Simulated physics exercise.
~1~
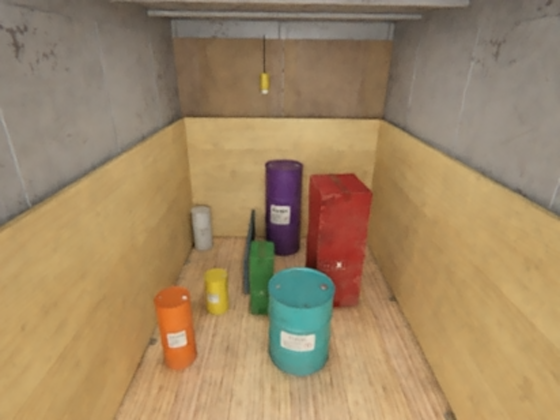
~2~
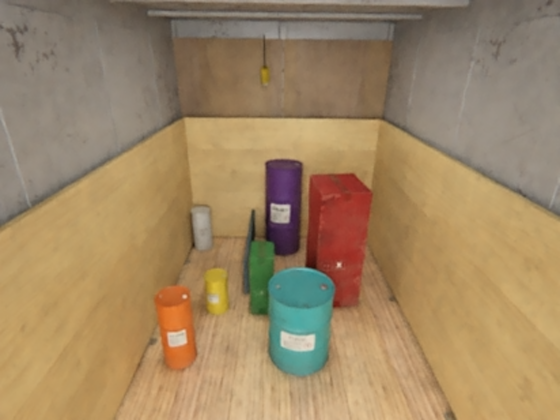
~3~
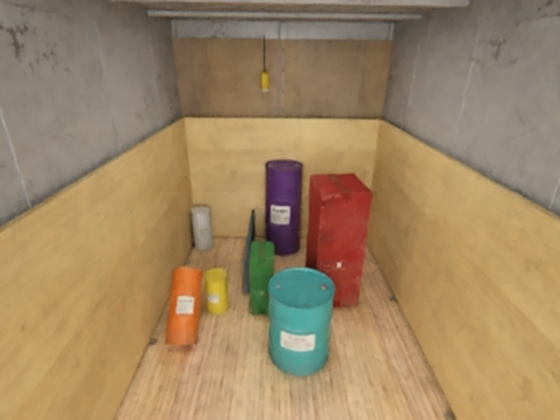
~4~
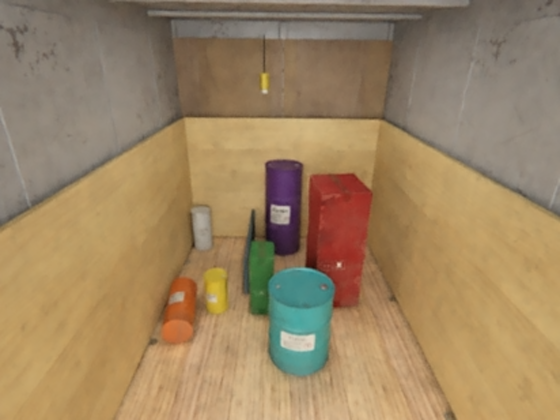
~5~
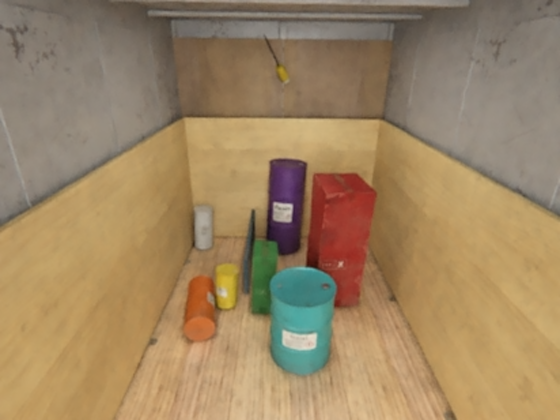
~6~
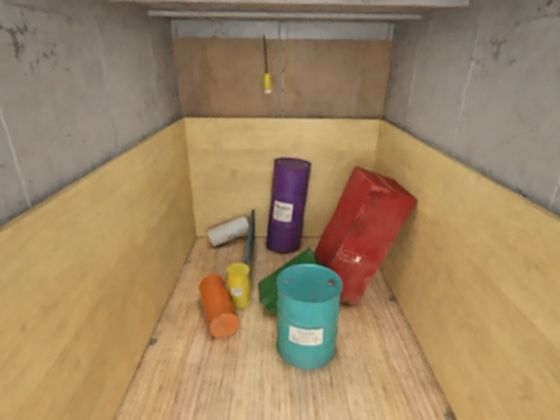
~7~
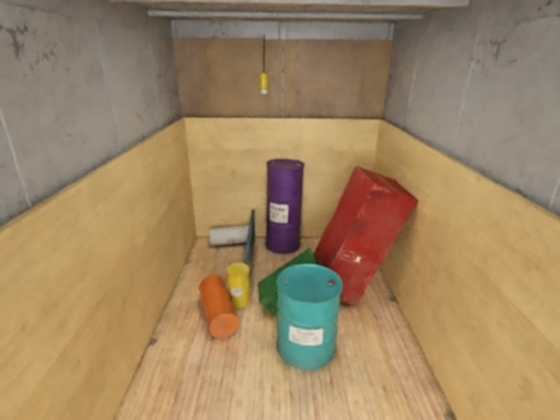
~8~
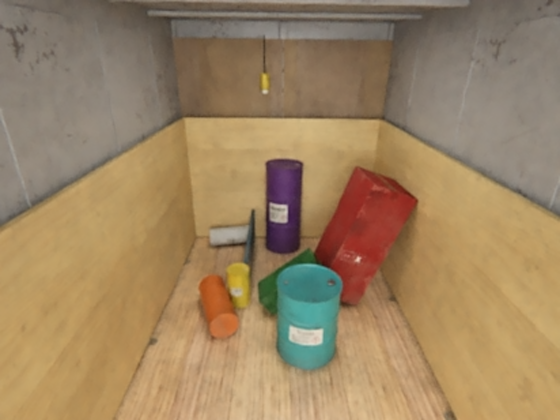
In the video, drums, canisters and boxes stand in a van's load bay when the orange canister tips over; then the white canister falls, the green box tips, and the red box leans against the right wall, while the turquoise, purple and yellow containers remain upright.
